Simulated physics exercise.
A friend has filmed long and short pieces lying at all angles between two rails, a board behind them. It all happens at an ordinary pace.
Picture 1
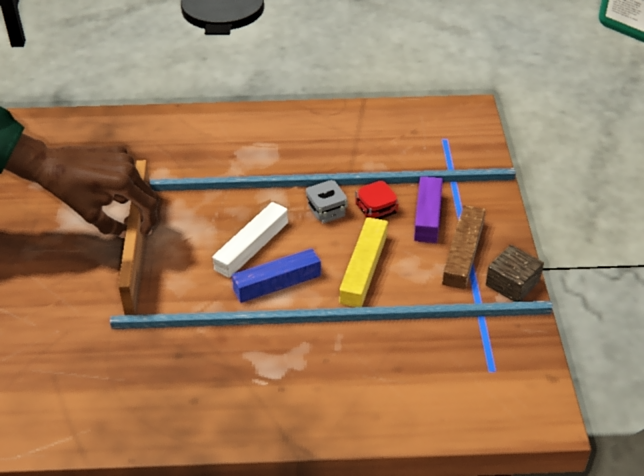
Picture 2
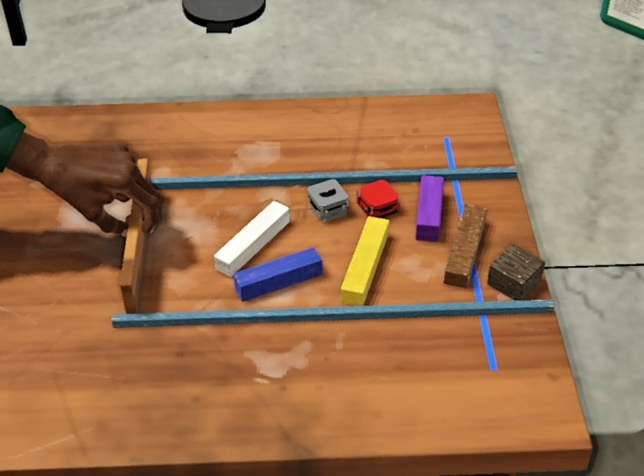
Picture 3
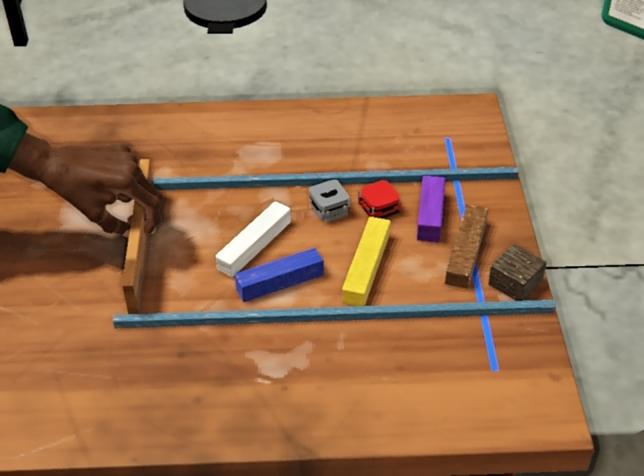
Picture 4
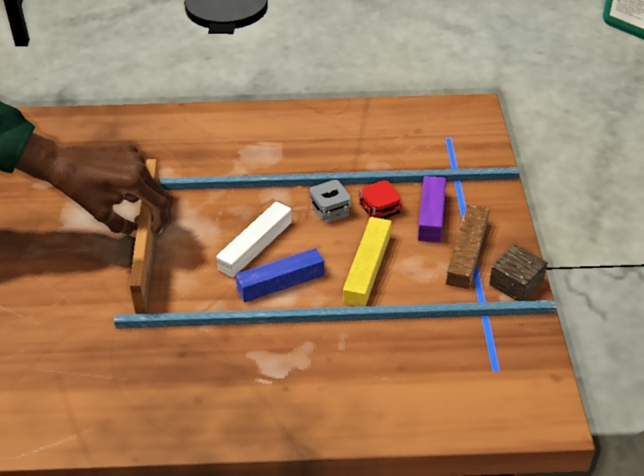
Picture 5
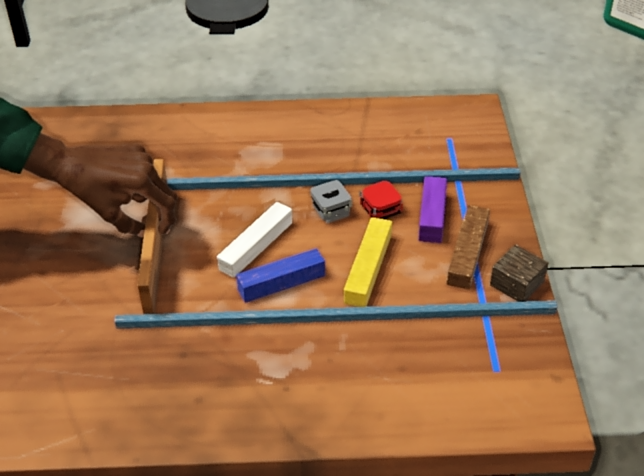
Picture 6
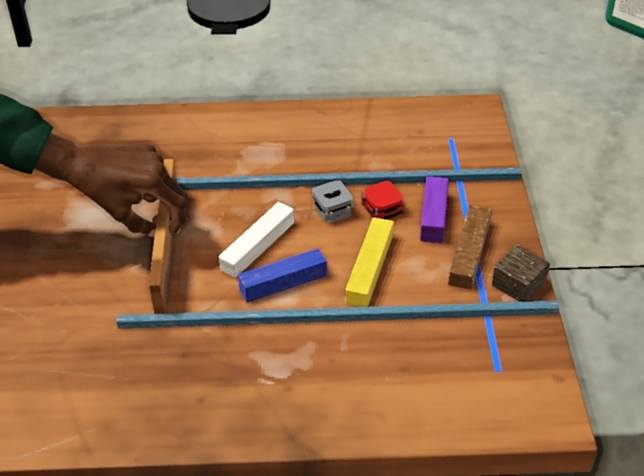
In the video, a hand holds a wooden board upright between two blue rails on a wooden surface and slides it slightly to the right, while the scattered colored bars, small gray and red pieces, and dark block ahead stay in place.
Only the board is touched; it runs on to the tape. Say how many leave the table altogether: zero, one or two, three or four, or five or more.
In the end the number that fall off is three or four.
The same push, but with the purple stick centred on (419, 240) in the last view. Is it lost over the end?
From there it falls.
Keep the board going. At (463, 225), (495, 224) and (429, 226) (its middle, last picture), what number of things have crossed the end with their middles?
The counts: 3, 5 and 0.
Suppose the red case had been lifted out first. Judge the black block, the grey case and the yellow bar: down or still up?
The black block tumbles off; the grey case does not fall; the yellow bar survives.
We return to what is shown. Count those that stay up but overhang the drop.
1 of them.
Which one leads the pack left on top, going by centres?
Foremost is the red case.
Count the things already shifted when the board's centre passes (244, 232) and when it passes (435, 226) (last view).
The counts are 2 and 8.
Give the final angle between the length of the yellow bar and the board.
Roughly 0° out of line.
Soon after, none off yet; black block at rest near (521, 274); brown bar at rest near (471, 246); purple stick at rest near (435, 209).
Then, none off yet; black block at rest near (521, 274); brown bar moving near (477, 248); purple stick moved a little near (468, 212).
At rest, the number that fall off is three or four; fallen, purple stick, brown bar and black block.
